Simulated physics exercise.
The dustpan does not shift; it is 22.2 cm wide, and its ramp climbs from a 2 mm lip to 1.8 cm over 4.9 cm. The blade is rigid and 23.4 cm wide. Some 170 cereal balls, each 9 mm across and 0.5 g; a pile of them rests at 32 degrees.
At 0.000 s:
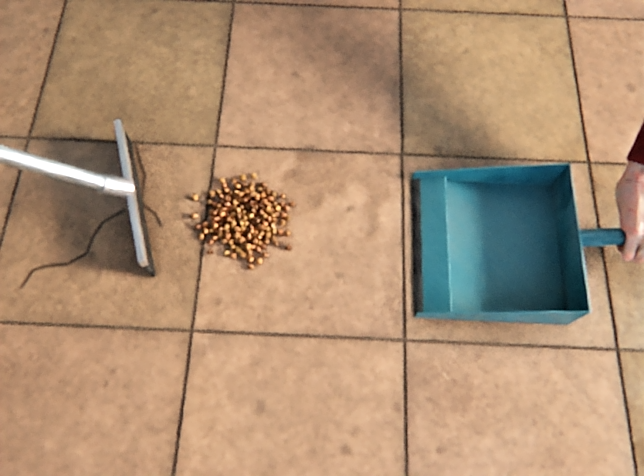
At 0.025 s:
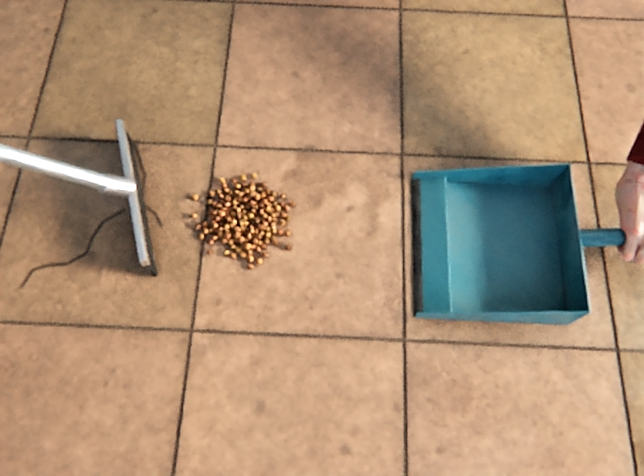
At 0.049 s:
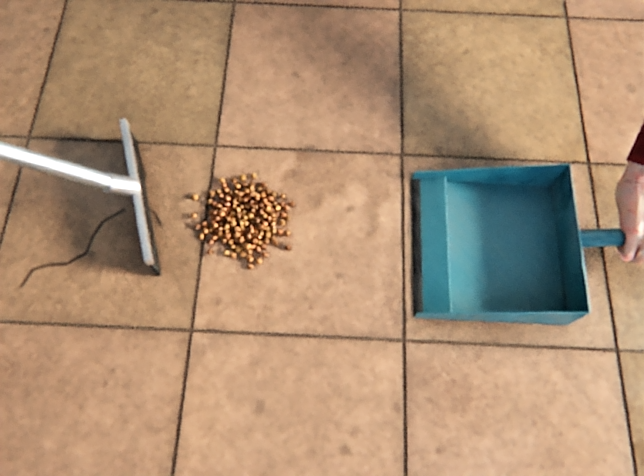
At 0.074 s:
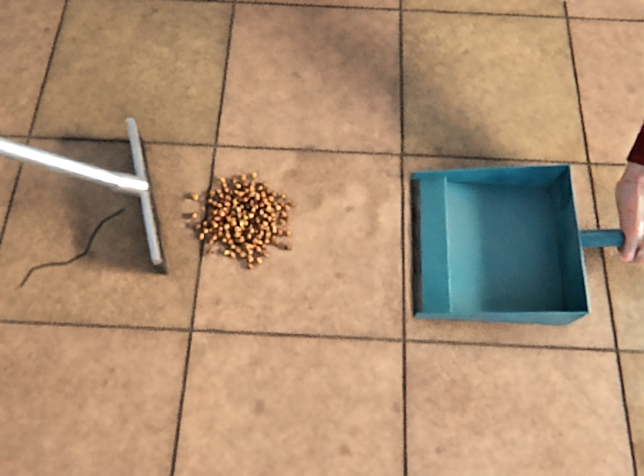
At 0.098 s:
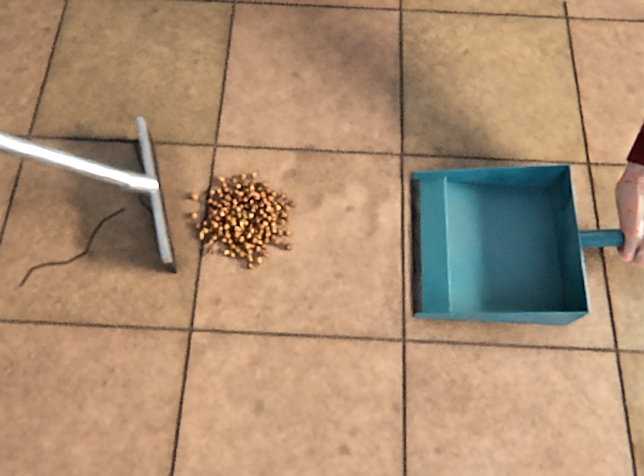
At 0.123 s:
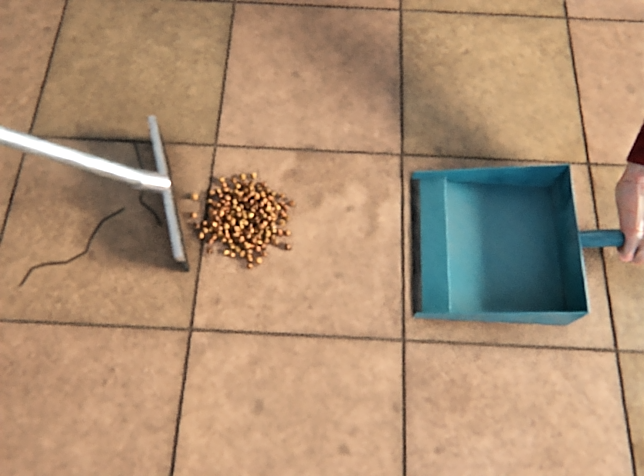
A squeegee-like blade on a pale handle starts at the left of a tiled floor and slides slowly right, gathering a little speed. It closes most of the gap to a pile of small golden-brown balls, which stays undisturbed, while a hand at the right keeps a teal dustpan still.
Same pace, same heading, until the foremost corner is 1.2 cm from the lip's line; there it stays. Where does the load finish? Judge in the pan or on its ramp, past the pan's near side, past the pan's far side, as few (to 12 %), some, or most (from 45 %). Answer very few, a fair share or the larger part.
In the pan or on its ramp: A fair share; past the pan's near side: Very few; past the pan's far side: A fair share.
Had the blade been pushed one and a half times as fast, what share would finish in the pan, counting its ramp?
Then about 20 per cent.
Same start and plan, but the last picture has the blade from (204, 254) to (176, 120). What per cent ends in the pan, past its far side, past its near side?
Pan 25, far 40, near 5.
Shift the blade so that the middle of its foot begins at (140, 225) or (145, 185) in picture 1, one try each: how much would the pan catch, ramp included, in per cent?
Some 15 and 15 per cent.
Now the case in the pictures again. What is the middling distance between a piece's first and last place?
About 26 cm.
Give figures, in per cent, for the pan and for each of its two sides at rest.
Pan 20, near side 0, far side 35.
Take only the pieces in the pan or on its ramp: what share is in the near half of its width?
Some 20 per cent.
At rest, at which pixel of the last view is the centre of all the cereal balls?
Near (409, 190).
After 0.35 s, middle of the blade 21 cm from the lip; 0 % over the lip, far side 15 %, near side 0 %.
Then, at 0.51 s, middle of the blade 10 cm from the lip; 0 % over the lip, far side 25 %, near side 0 %.
Then, at 0.79 s, middle of the blade 5 cm from the lip; 20 % over the lip, far side 35 %, near side 0 %.
At rest (1.2 s), pan 20 %, near side 0 %, far side 35 %, in front of the lip or behind the blade 45 %.
